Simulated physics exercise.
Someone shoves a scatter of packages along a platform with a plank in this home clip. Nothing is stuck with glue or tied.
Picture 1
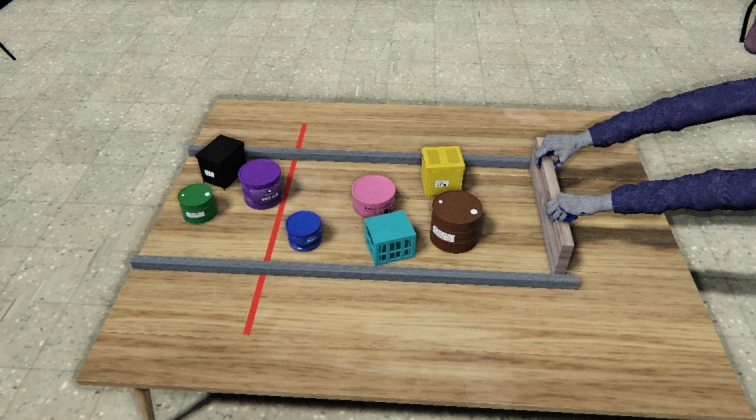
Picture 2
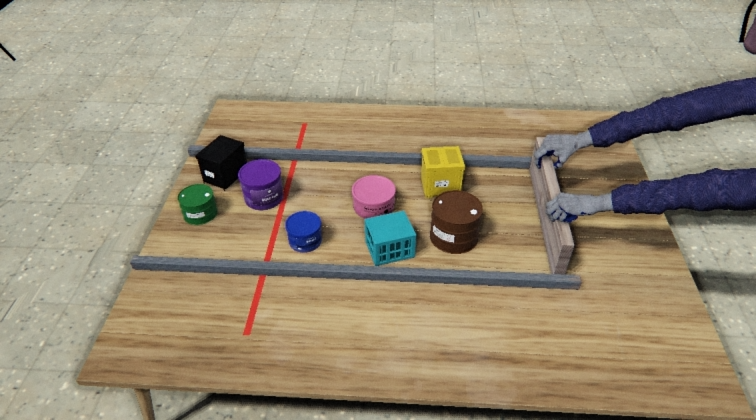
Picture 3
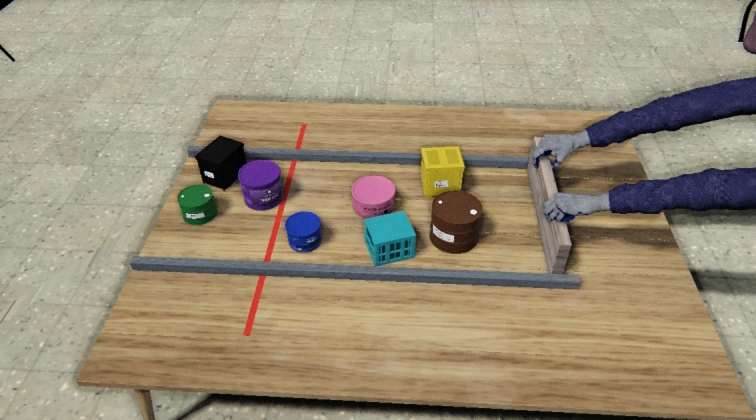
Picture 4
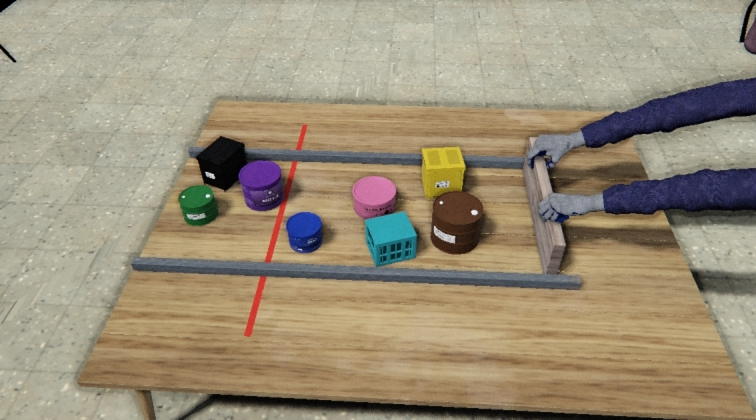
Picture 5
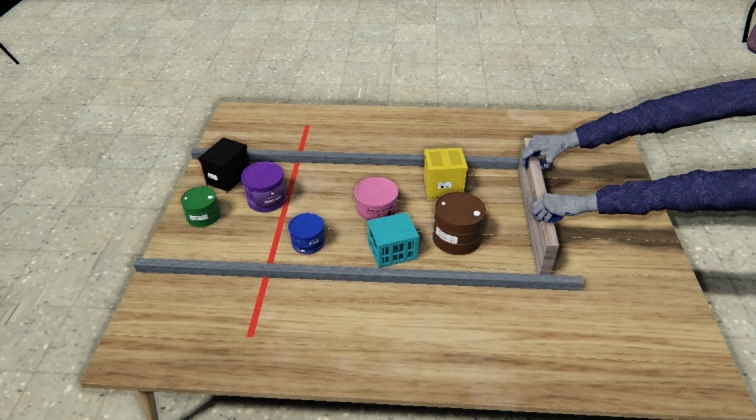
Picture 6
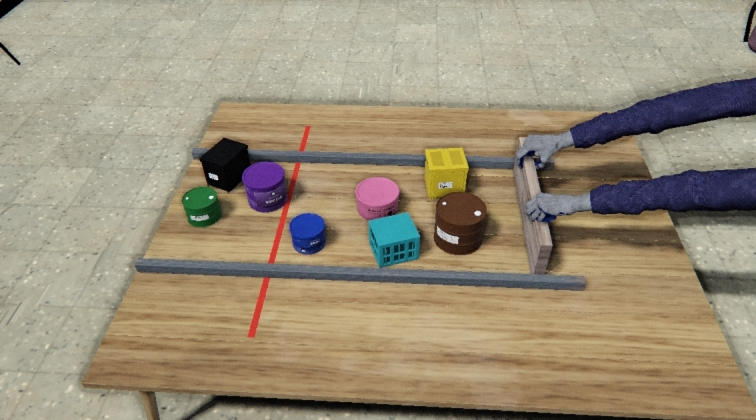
Two gloved hands in dark blue sleeves grip a wooden plank at the right of a wooden table, seen from above at an angle in a tile-floored room. Between two grey rails sit black, green and purple containers left of or near a red line, with blue, pink, teal, yellow and brown ones to its right. The hands slide the plank slightly left without touching the containers, while the view shifts barely.
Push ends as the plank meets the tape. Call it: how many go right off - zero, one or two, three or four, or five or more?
Zero go off.
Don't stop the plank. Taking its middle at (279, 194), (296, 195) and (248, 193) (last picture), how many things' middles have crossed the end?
0; 0; 1.
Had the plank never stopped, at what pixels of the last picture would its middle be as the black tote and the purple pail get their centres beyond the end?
At (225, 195) for the black tote; at (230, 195) for the purple pail.
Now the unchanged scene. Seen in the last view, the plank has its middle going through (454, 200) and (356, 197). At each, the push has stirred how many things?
By then 3, and later 5.
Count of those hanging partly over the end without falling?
0, I think.
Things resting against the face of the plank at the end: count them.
Contact count: 3.
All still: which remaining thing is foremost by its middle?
Answer: The green canister.
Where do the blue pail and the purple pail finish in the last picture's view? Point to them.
The blue pail comes to rest at (220, 212), and the purple pail comes to rest at (227, 183).
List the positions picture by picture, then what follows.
Green canister (198, 204); black tote (223, 162); purple pail (262, 185); plank (549, 203); tape (281, 209), in the first picture.
Black tote (223, 163); blue pail (304, 232), in the second picture.
Purple pail (262, 185); brown canister (455, 222), in the third picture.
Green canister (199, 205); pink pail (374, 199), in the fourth picture.
Black tote (226, 165); yellow tote (444, 174), in the fifth picture.
Green canister (202, 207); black tote (227, 166); purple pail (266, 187); plank (530, 203); tape (285, 211), in the sixth picture.
Early on, none off yet; green canister at rest near (202, 207); black tote at rest near (227, 166); purple pail at rest near (266, 187).
Finally, the number that fall off is zero.
